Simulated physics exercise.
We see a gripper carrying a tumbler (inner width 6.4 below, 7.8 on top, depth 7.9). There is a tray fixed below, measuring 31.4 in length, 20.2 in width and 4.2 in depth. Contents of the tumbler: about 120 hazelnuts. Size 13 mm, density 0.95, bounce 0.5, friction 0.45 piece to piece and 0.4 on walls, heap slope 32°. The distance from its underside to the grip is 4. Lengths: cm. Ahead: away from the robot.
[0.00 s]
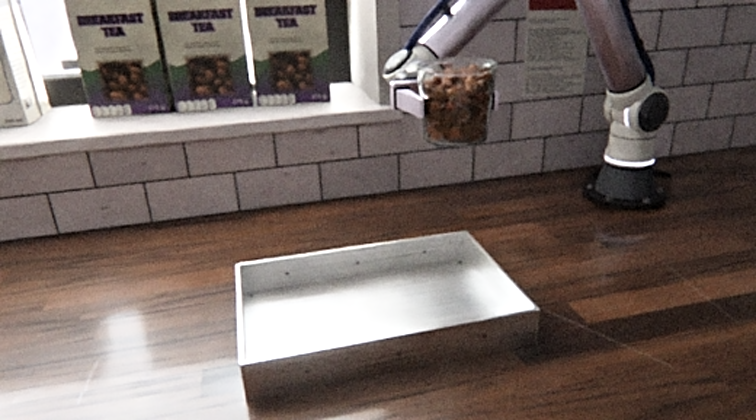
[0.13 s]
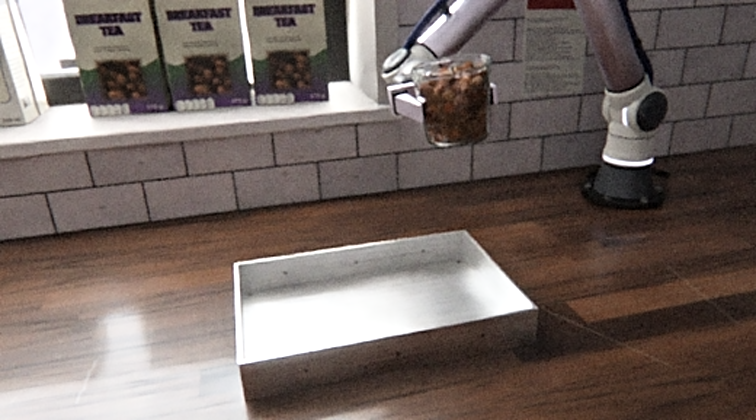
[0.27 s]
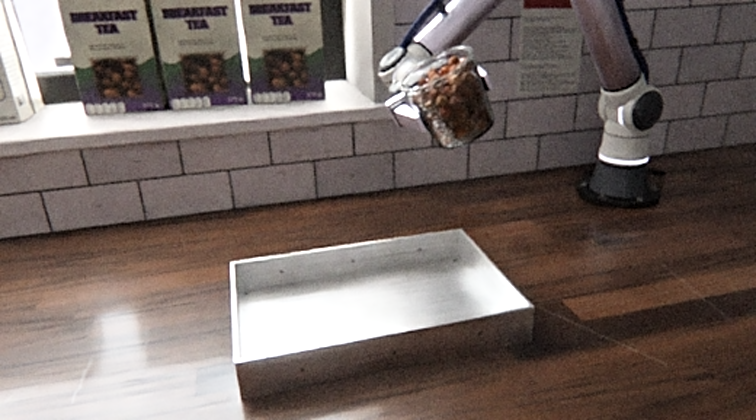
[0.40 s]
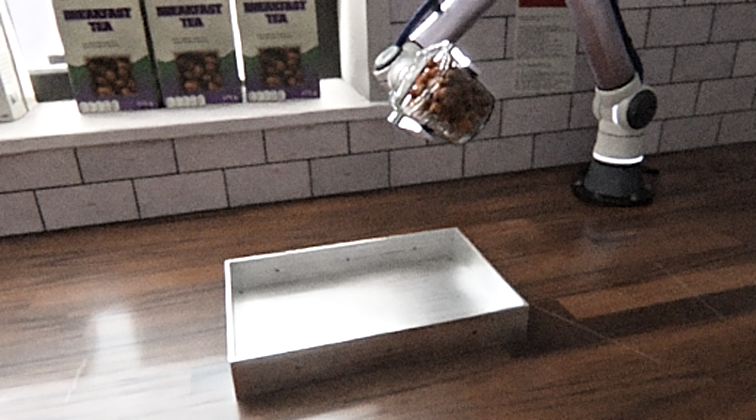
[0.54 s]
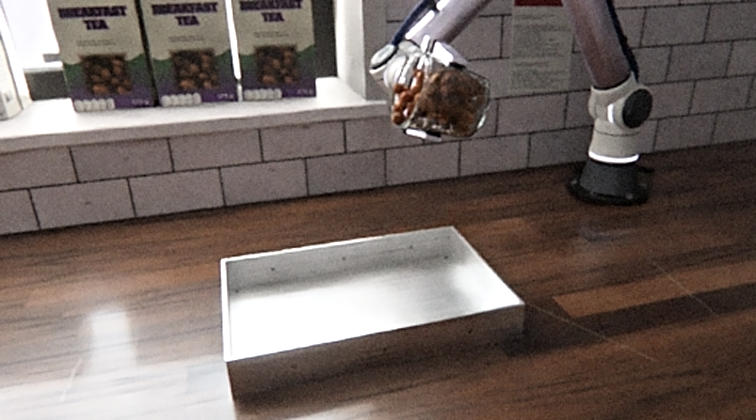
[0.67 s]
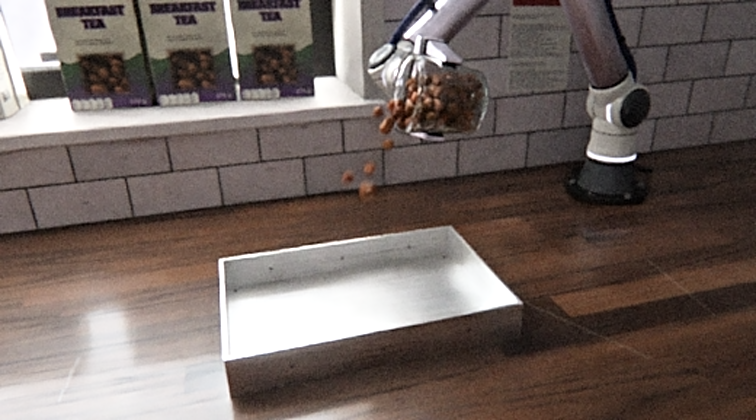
On a wooden counter by a brick wall, a robot arm held a clear tumbler of hazelnuts above an empty tray, tilted it steadily over to the left, and a few nuts tumbled out.
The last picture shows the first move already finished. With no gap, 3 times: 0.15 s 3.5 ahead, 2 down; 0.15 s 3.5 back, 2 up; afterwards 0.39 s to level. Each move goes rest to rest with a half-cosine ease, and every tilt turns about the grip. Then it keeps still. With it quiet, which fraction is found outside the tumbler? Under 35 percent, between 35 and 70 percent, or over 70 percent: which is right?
The right one is between 35 and 70 percent.
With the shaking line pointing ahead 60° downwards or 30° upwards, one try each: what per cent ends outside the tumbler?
30 and 85 %.
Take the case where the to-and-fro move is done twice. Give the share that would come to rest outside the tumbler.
Estimate for that case: 50 %.
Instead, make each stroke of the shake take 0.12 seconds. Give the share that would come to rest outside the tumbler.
I'd expect close to 65 per cent then.
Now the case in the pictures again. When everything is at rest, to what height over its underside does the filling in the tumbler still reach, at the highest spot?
Around 5.0 centimetres above the underside.
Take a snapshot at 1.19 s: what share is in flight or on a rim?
Reading at that time: Some 9 per cent.
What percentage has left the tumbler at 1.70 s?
Close to 60 per cent of the load is out.
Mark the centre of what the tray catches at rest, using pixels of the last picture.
Around (336, 307) in the last view.
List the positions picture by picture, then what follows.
In the first picture, the tumbler middle at (456, 103), level; upper third of the load around (456, 85), from x 430 to 485, top at y 70; 117 in the tumbler.
In the second picture, the tumbler middle at (455, 103), tilted 7° forward; upper third of the load around (456, 84), from x 425 to 480, top at y 70.
In the third picture, the tumbler middle at (451, 101), tilted 27° forward; upper third of the load around (453, 84), from x 415 to 485, top at y 65.
In the fourth picture, the tumbler middle at (446, 100), tilted 51° forward; upper third of the load around (445, 83), from x 410 to 485, top at y 60.
In the fifth picture, the tumbler middle at (443, 99), tilted 71° forward; upper third of the load around (444, 84), from x 400 to 480, top at y 75.
In the sixth picture, the tumbler middle at (441, 98), tilted 78° forward; upper third of the load around (449, 89), from x 350 to 475, top at y 75; 110 in the tumbler, 7 in flight or on a rim.
After 1.19 s, tilted 78° forward, highest piece 25 above the table; 72 in the tumbler, 35 in the tray, 10 in flight or on a rim.
After 1.70 s, tilted 58° forward, highest piece 26 above the table; 66 in the tray, 48 in the tumbler, 3 in flight or on a rim.
After 2.16 s, level, highest piece 26 above the table; 71 in the tray, 46 in the tumbler.
After 3.21 s, level, highest piece 26 above the table; 71 in the tray, 46 in the tumbler.
In the end, 71 in the tray, 46 in the tumbler. That is 61 % outside the tumbler.
